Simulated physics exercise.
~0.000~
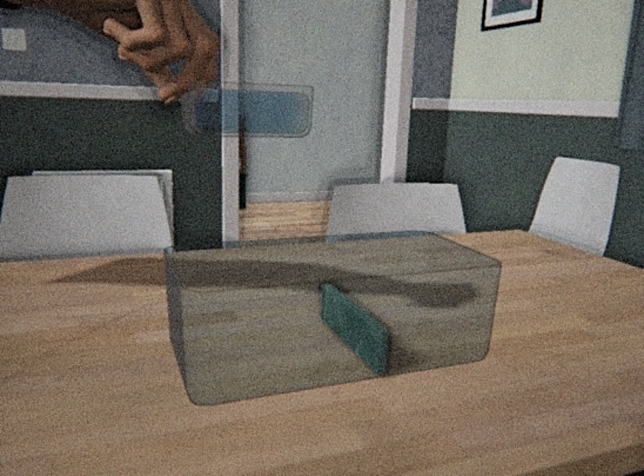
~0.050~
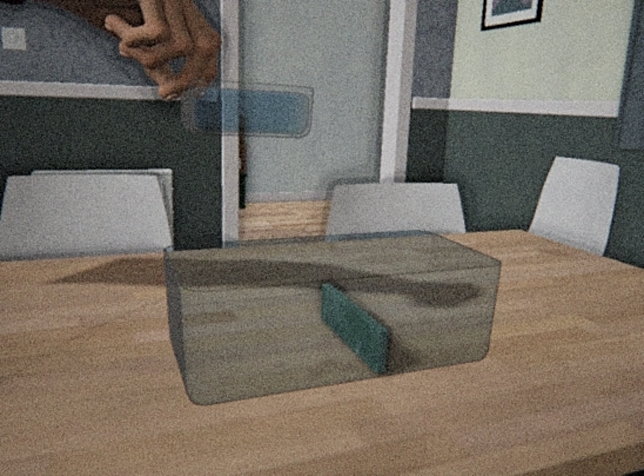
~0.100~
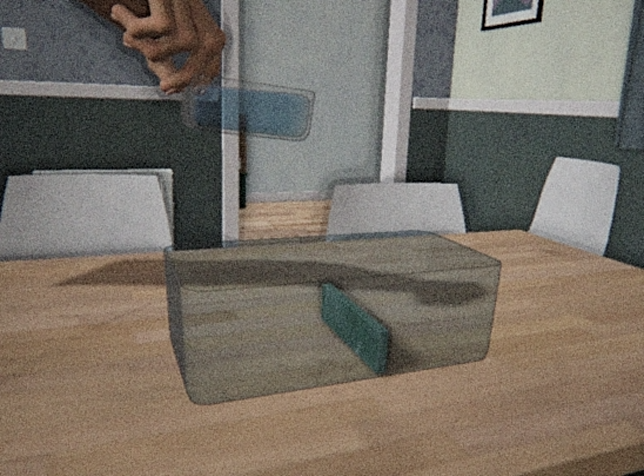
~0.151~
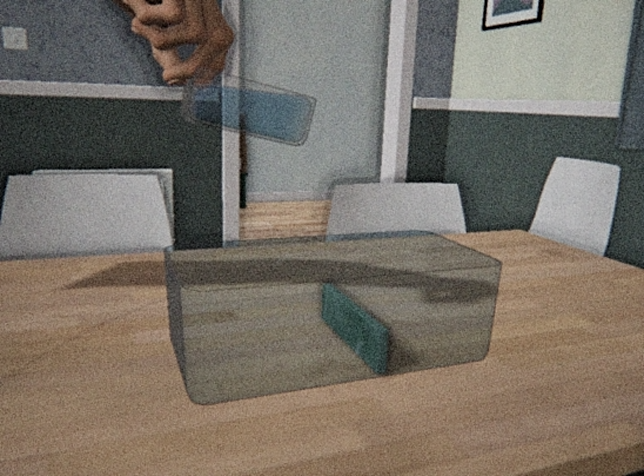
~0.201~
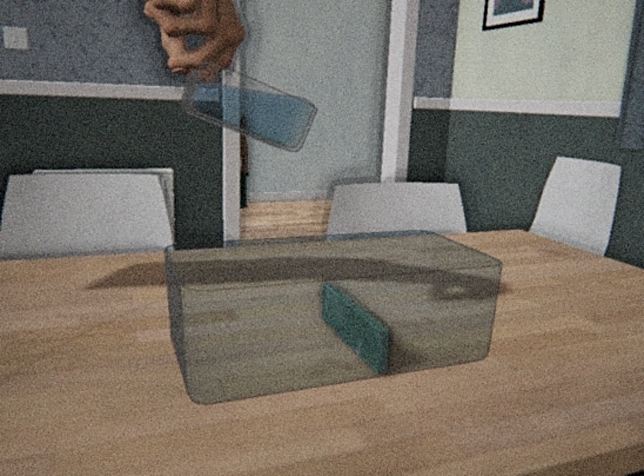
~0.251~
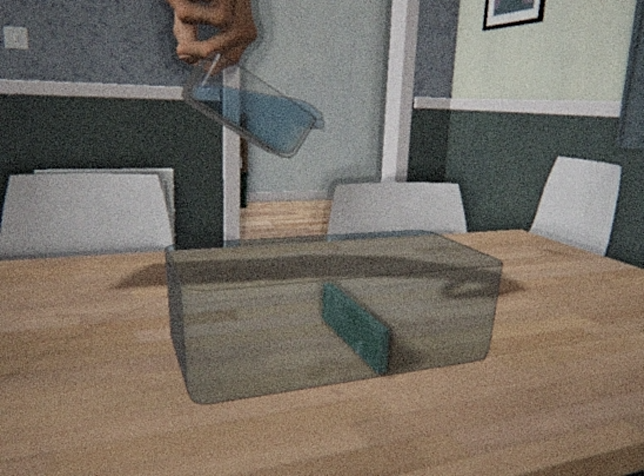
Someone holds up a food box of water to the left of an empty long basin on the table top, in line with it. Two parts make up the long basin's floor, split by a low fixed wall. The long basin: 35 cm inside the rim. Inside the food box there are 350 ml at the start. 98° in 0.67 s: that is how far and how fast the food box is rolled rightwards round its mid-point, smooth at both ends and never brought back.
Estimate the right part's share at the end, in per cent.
Roughly 47 per cent is in the right part.
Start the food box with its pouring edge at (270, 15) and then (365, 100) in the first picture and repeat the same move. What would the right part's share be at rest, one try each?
Try 1: 15 %; try 2: 85 %.
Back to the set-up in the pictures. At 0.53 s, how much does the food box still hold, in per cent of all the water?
I'd estimate some 12 % remains.
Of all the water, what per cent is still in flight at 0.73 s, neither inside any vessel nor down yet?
Near 4 percent.
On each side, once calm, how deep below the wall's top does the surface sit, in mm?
The left side gives some 44 mm, the right side some 42 mm.
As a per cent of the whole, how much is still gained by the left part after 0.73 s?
That works out to roughly 7 per cent of the whole.
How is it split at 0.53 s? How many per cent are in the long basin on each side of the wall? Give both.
Around 16 on the left side and 24 on the right side.
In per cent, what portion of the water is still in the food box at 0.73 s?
Close to 4 percent of the whole amount.
By 0.53 s the tilt is 87° and 12 per cent is still to pour, 16 is left of the wall and 24 right of it.
By 0.73 s the tilt is 98° and 4 per cent is still to pour, 45 is left of the wall and 47 right of it.
By 0.94 s the tilt is 98° and 0 per cent is still to pour, 50 is left of the wall and 47 right of it.
By 1.17 s the tilt is 98° and 0 per cent is still to pour, 52 is left of the wall and 47 right of it.
At rest 52 per cent lies left of the wall, 47 right of it and 1 outside.
